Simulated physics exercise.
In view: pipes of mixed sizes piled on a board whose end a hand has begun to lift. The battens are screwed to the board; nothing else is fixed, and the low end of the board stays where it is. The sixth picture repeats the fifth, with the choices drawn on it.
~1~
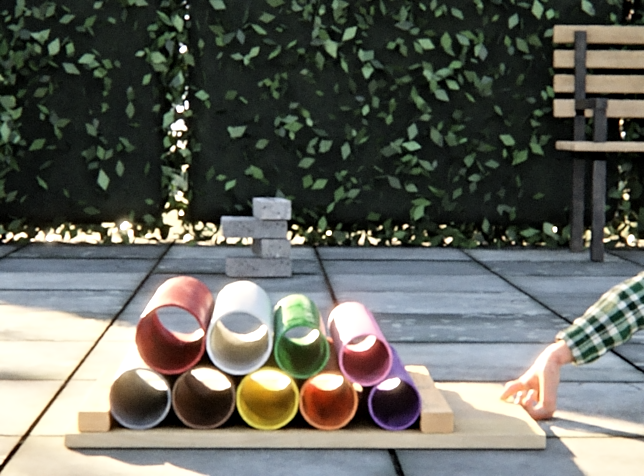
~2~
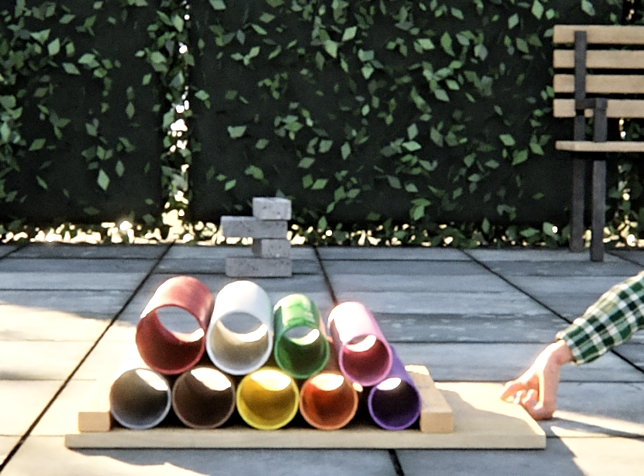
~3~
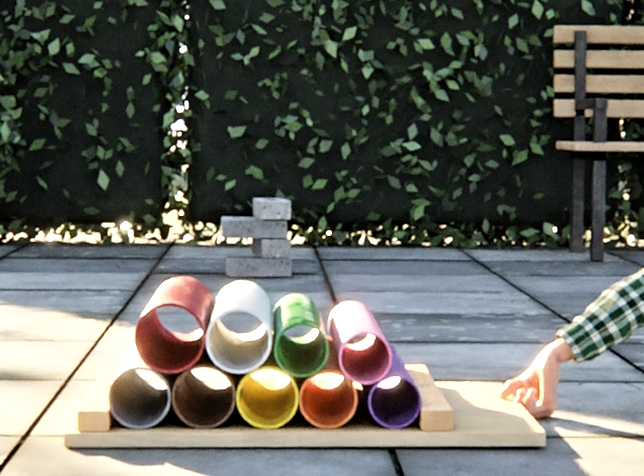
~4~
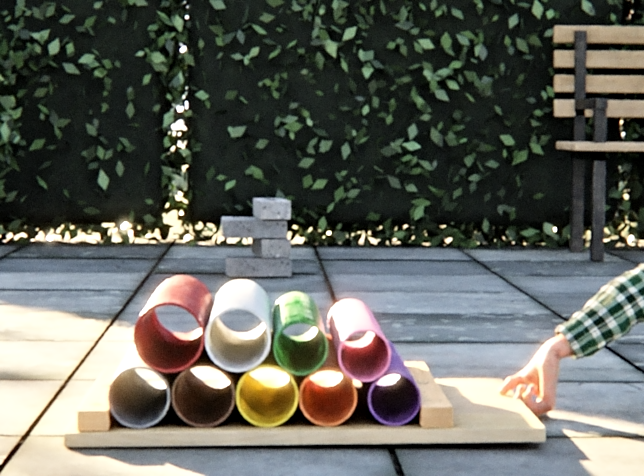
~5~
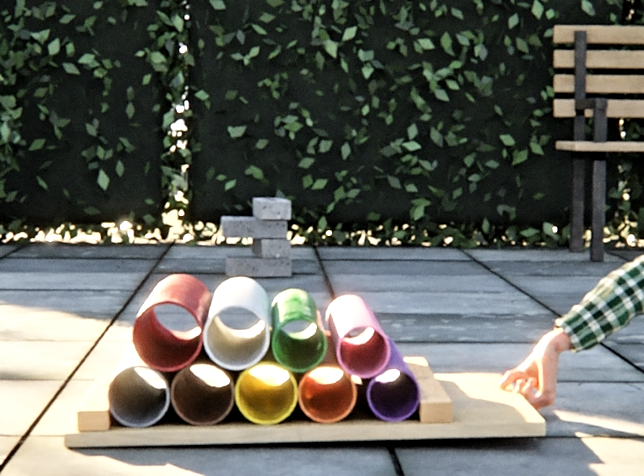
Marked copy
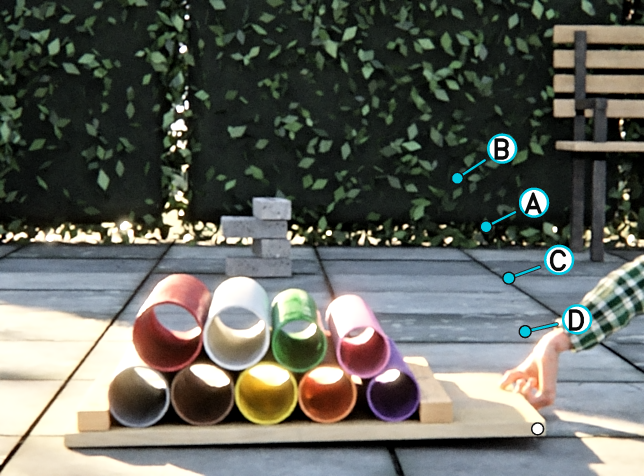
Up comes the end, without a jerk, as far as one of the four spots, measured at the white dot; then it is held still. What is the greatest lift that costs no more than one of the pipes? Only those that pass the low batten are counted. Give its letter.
Raise it to A.
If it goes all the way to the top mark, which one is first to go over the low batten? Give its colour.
It is the red one.
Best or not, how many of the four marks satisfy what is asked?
Three of them.
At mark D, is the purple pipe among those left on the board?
The purple pipe: Yes.
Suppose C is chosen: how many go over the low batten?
The count is none.
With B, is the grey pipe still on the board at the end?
Yes, with B.
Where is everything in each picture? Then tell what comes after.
Red pipe (171, 339); white pipe (239, 341); green pipe (302, 351), in the first frame.
Green pipe (302, 351); board (302, 403), in the second frame.
Board (302, 402); purple pipe (395, 402); pink pipe (366, 358); red pipe (170, 338), in the third frame.
Board (302, 400); grey pipe (139, 397); brown pipe (203, 396), in the fourth frame.
Board (302, 397); grey pipe (138, 396); brown pipe (203, 394), in the fifth frame.
On the marked copy, A at (486, 227); B at (457, 178); C at (509, 278); D at (525, 332); the white dot at (537, 429).
With A. Early on, board at 16°.
Further on, board at 27°.
At the end, board at 27°, one over the low batten (red).
As for the rest, B two over the low batten (red, white); C none over the low batten; D none over the low batten.
